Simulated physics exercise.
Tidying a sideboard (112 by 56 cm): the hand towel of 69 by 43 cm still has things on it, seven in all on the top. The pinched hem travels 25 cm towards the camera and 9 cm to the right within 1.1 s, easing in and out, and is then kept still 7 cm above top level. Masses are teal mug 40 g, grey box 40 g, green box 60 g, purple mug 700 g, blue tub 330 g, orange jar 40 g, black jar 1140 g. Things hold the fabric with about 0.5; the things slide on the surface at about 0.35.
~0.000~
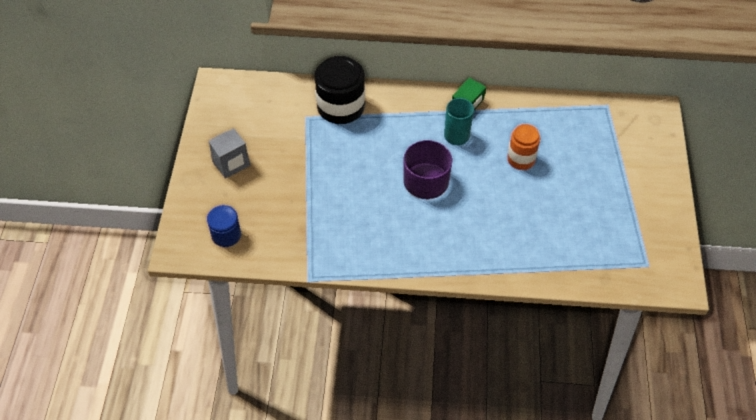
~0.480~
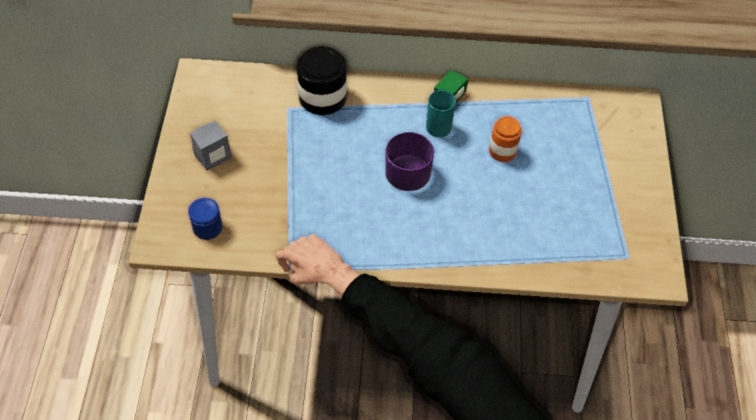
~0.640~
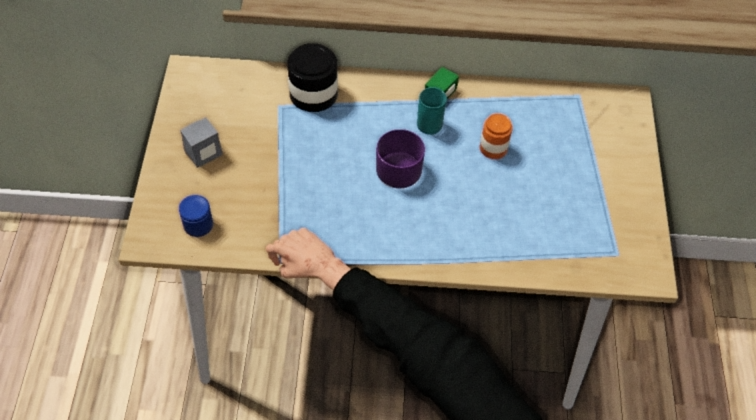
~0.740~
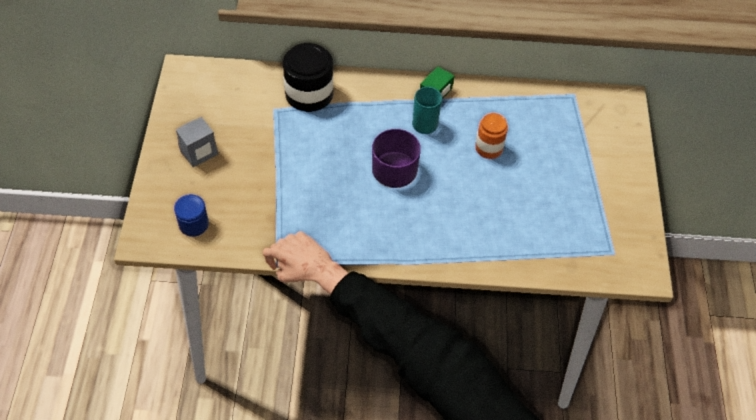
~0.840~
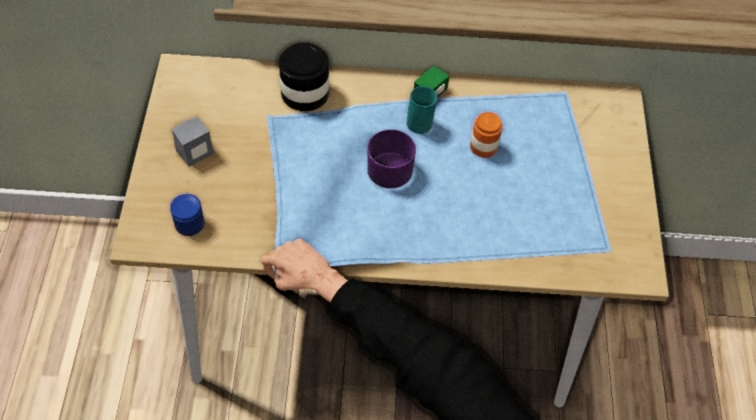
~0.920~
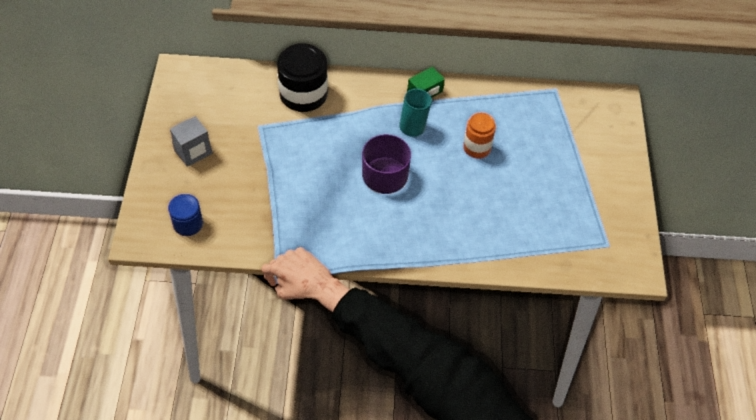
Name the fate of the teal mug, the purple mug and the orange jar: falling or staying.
Result: Teal mug stays on, purple mug remains up there, orange jar keeps to the top.
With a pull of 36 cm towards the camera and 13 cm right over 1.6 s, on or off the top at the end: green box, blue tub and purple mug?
Then: Green box remains, blue tub stays up, purple mug falls off.
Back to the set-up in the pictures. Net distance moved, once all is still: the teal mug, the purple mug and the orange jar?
About: Teal mug 20 cm, purple mug 20 cm, orange jar 15 cm.
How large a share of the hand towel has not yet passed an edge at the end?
About 75 per cent.
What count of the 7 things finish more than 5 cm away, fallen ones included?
I count 3.
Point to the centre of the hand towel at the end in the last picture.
Around (400, 233).
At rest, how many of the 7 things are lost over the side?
That makes 0.
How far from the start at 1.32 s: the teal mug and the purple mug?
Teal mug 15 cm, purple mug 15 cm.
At 1.1 s, 90 % of the hand towel is still over the top; teal mug 8 cm off its start, purple mug 8 cm off its start, orange jar 5 cm off its start.
At 1.3 s, 85 % of the hand towel is still over the top; teal mug 14 cm off its start, purple mug 13 cm off its start, orange jar 10 cm off its start.
At 1.5 s, 75 % of the hand towel is still over the top; teal mug 20 cm off its start at (365, 152), purple mug 19 cm off its start at (360, 217), orange jar 14 cm off its start at (440, 153).
At 1.7 s, 75 % of the hand towel is still over the top; teal mug 22 cm off its start, purple mug 22 cm off its start, orange jar 16 cm off its start.
At 3.3 s, 75 % of the hand towel is still over the top; teal mug 22 cm off its start at (361, 162), purple mug 22 cm off its start at (358, 231), orange jar 16 cm off its start at (436, 161), green box 2 cm off its start at (423, 80).
